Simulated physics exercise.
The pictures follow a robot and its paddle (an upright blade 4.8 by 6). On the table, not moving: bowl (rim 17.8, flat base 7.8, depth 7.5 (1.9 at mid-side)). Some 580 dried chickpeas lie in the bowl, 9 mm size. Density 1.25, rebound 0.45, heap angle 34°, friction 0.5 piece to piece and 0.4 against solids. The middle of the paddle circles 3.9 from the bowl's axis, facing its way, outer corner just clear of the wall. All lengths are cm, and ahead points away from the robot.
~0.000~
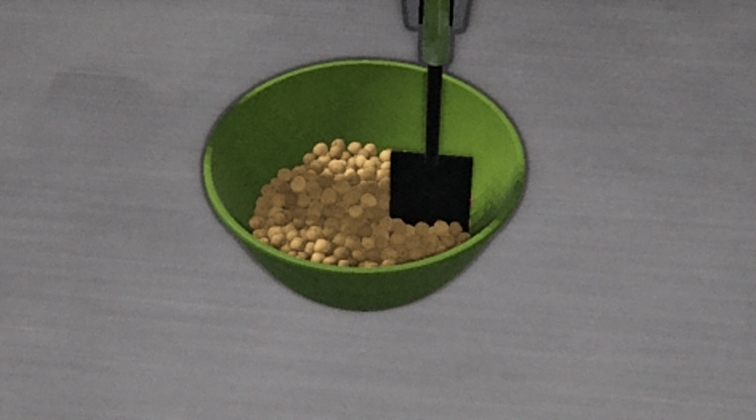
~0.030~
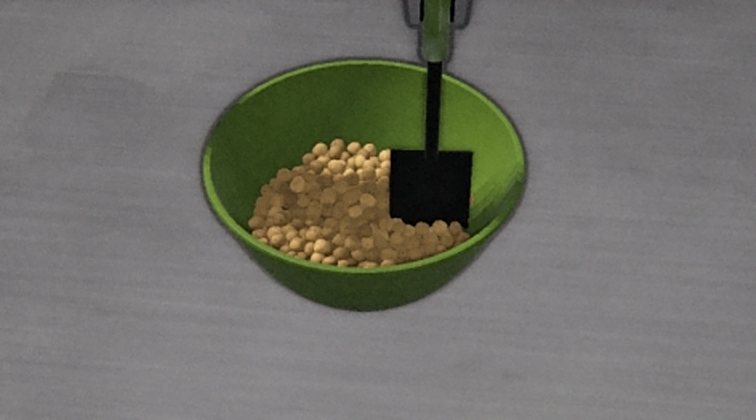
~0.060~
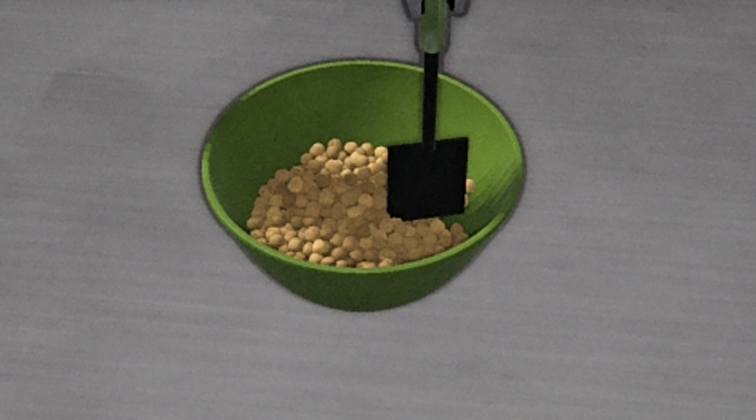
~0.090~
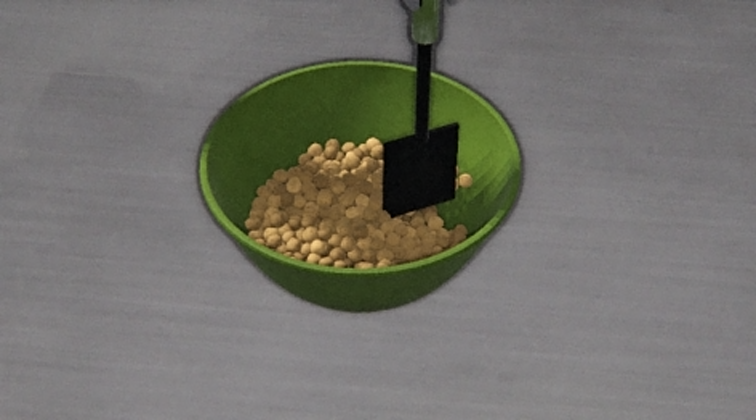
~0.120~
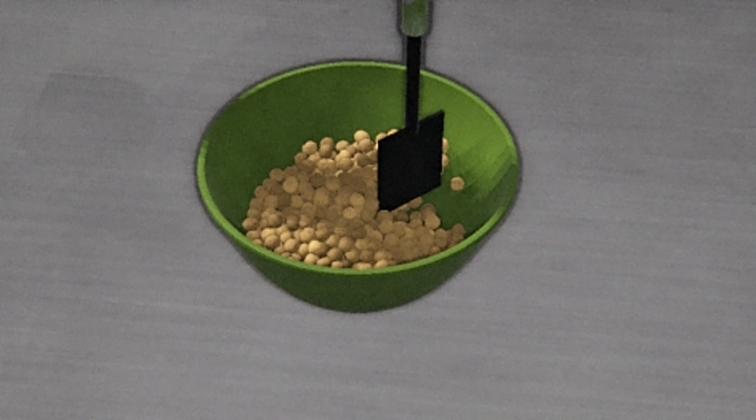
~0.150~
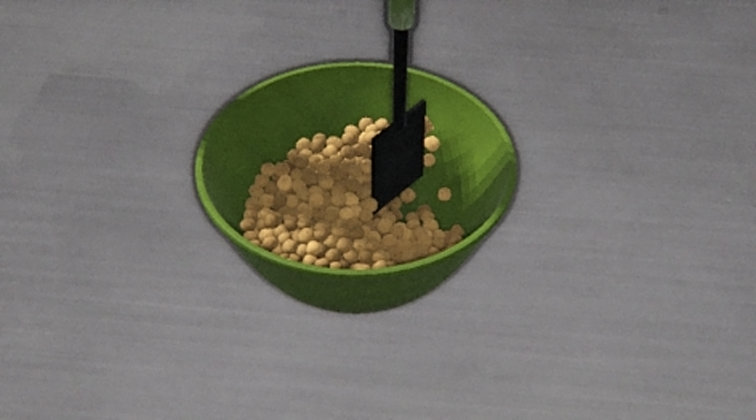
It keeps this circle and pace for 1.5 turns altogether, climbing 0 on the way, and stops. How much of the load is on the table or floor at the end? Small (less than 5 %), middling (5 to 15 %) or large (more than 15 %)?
Share on the table or floor: Small (less than 5 %).
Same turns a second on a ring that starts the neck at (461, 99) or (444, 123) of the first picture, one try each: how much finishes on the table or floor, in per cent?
About 0 and 0 per cent.
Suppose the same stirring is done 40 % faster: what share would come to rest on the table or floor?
Then about 5 per cent.
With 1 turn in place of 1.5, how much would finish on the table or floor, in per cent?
In that case some 0 per cent.
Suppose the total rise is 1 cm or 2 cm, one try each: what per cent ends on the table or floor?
Some 0 and 0 per cent.
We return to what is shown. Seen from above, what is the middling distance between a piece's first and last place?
Roughly 6 cm.
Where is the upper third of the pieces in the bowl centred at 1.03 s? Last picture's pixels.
At about (350, 138).
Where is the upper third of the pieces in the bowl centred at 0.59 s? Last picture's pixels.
Near (356, 257).
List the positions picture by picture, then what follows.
Paddle neck at (433, 135), 0° round; upper third of the load around (356, 215), from x 260 to 470, top at y 145; 576 in the bowl, in the first frame.
Paddle neck at (432, 132), 5° round; upper third of the load around (359, 213), from x 255 to 470, top at y 145, in the second frame.
Paddle neck at (429, 123), 17° round; upper third of the load around (361, 211), from x 255 to 470, top at y 145, in the third frame.
Paddle neck at (422, 114), 30° round; upper third of the load around (358, 203), from x 255 to 465, top at y 140, in the fourth frame.
Paddle neck at (412, 106), 43° round; upper third of the load around (356, 194), from x 250 to 460, top at y 130, in the fifth frame.
Paddle neck at (400, 100), 56° round; upper third of the load around (346, 183), from x 250 to 455, top at y 120; 576 in the bowl, in the sixth frame.
By 0.59 s, 246° round, highest piece 8 above the table; 576 in the bowl.
By 1.03 s, 76° round, highest piece 8 above the table; 574 in the bowl, 2 on the table or floor.
By 1.45 s, 180° round, highest piece 7 above the table; 574 in the bowl, 2 on the table or floor.
By 2.15 s, 180° round, highest piece 7 above the table; 574 in the bowl, 2 on the table or floor.
Final count, 574 in the bowl, 2 on the table or floor. That is 0 % on the table or floor.
